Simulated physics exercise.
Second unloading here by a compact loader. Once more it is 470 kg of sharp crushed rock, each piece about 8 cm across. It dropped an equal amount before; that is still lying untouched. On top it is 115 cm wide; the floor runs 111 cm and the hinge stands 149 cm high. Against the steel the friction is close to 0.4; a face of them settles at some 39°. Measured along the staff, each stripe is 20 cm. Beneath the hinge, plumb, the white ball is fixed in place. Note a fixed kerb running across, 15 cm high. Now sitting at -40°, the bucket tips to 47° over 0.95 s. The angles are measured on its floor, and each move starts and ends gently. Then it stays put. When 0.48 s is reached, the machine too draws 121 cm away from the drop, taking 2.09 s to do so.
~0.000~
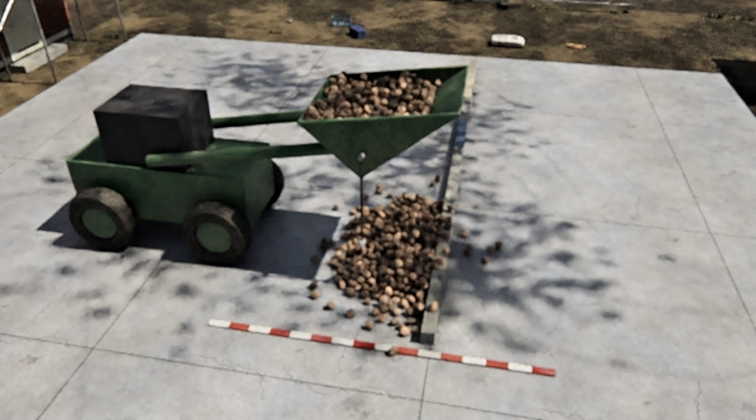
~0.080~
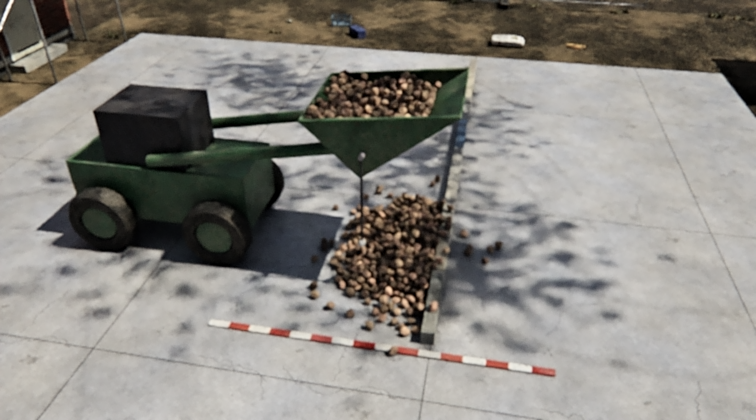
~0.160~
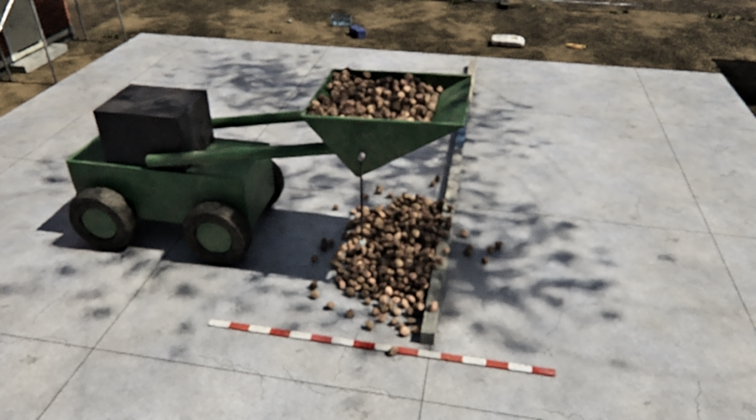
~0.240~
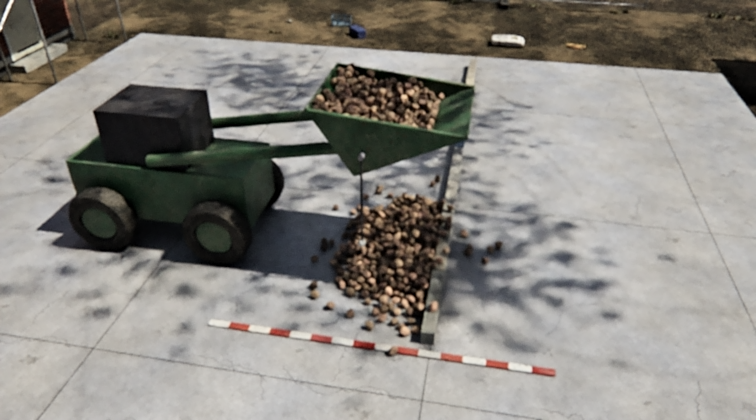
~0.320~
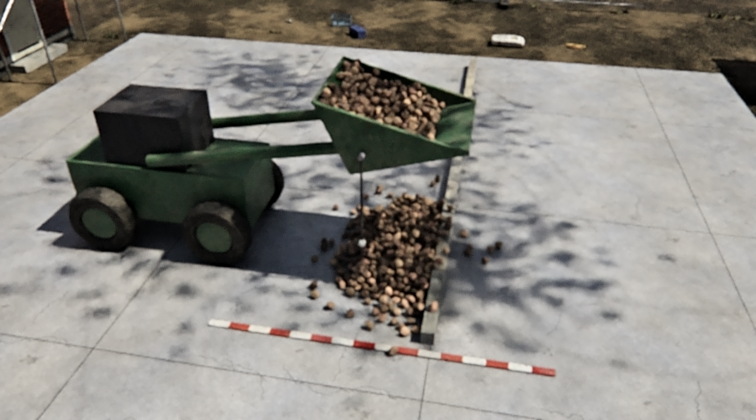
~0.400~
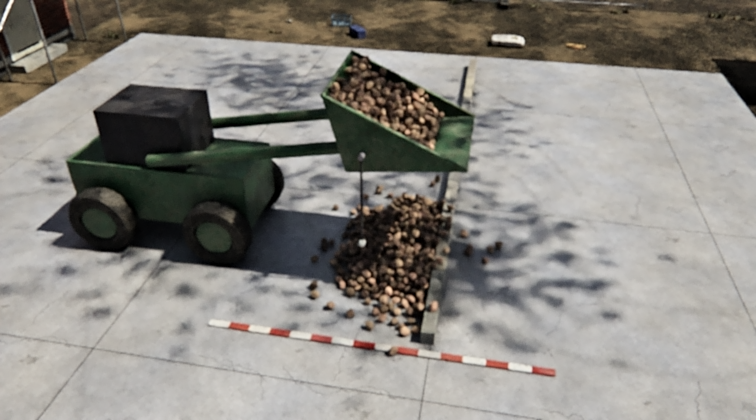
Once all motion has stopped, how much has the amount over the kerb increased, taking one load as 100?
It has increased by some 34 per cent.
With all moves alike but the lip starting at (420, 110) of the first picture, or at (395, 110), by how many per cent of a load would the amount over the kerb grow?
First place: Roughly 10 %; second place: Roughly 0 %.
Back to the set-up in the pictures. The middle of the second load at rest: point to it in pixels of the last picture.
I'd say close to (428, 240).
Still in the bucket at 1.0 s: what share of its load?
About 55 per cent.
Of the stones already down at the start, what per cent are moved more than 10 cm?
Around 5 in a hundred.
After 0.7 s the floor is at 33°; in per cent of one load, 100 in the bucket, 99 on this side of the kerb, 1 over the kerb; the foremost stones are at (472, 244).
After 1.0 s the floor is at 47°; in per cent of one load, 54 in the bucket, 144 on this side of the kerb, 2 over the kerb; the foremost stones are at (476, 249).
After 3.0 s the floor is at 47°; in per cent of one load, 0 in the bucket, 165 on this side of the kerb, 35 over the kerb; the foremost stones are at (580, 257).
After 5.8 s the floor is at 47°; in per cent of one load, 0 in the bucket, 165 on this side of the kerb, 35 over the kerb; the foremost stones are at (580, 257). Net gain over the kerb, 34.
